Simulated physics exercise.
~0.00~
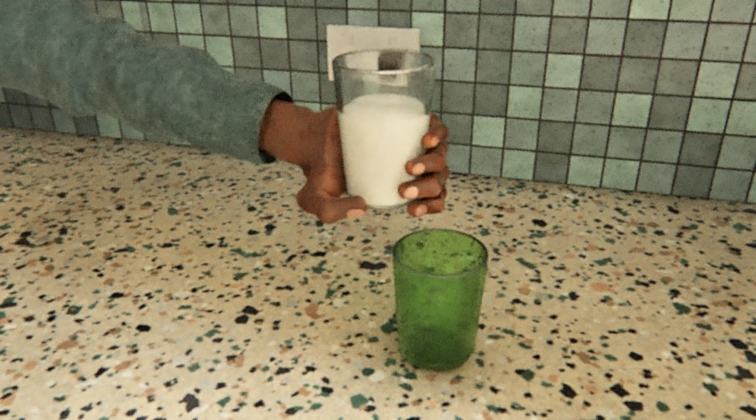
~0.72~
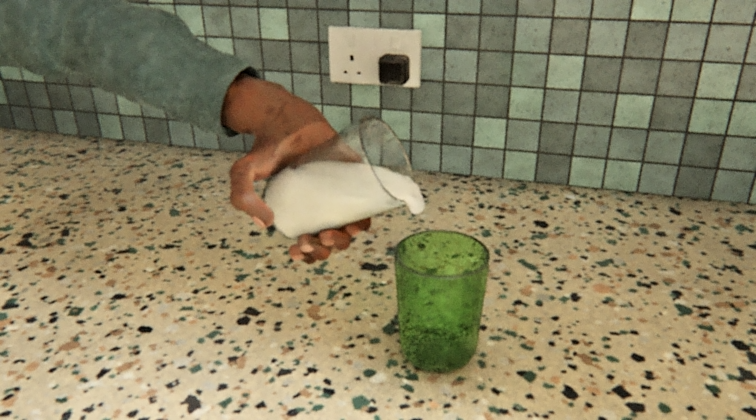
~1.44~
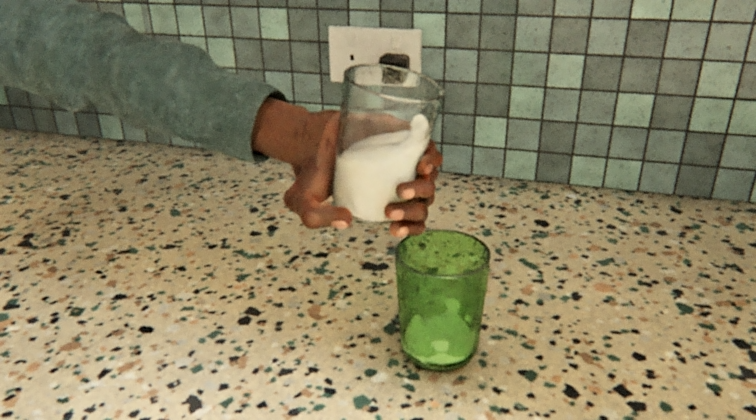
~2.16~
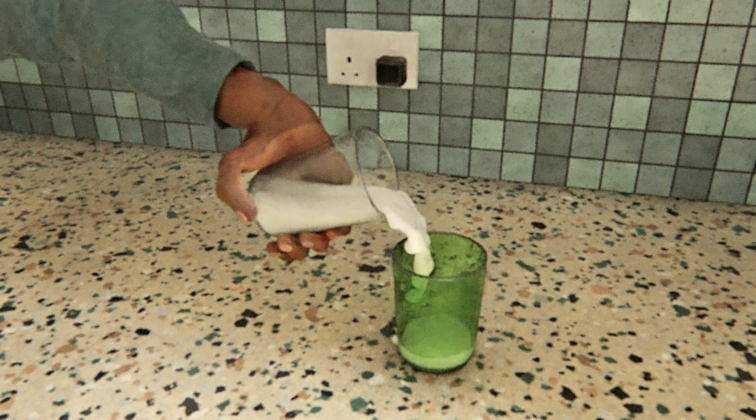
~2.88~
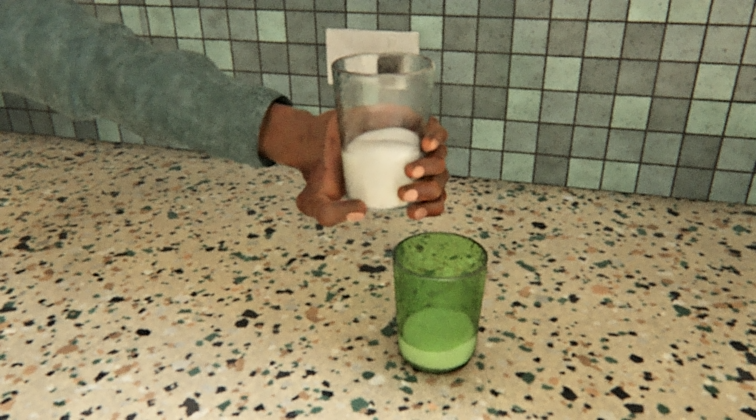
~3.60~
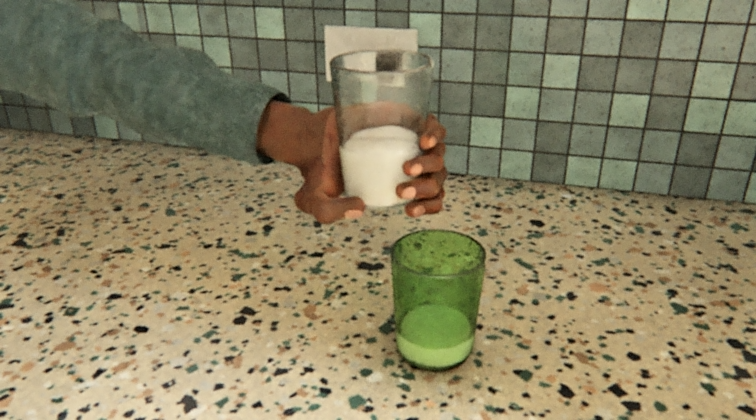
A hand tipped a clear tumbler of milk toward an empty green glass on a speckled worktop, straightened it, then tipped it again and poured more, finally holding it upright with some milk left and a shallow layer in the green glass.
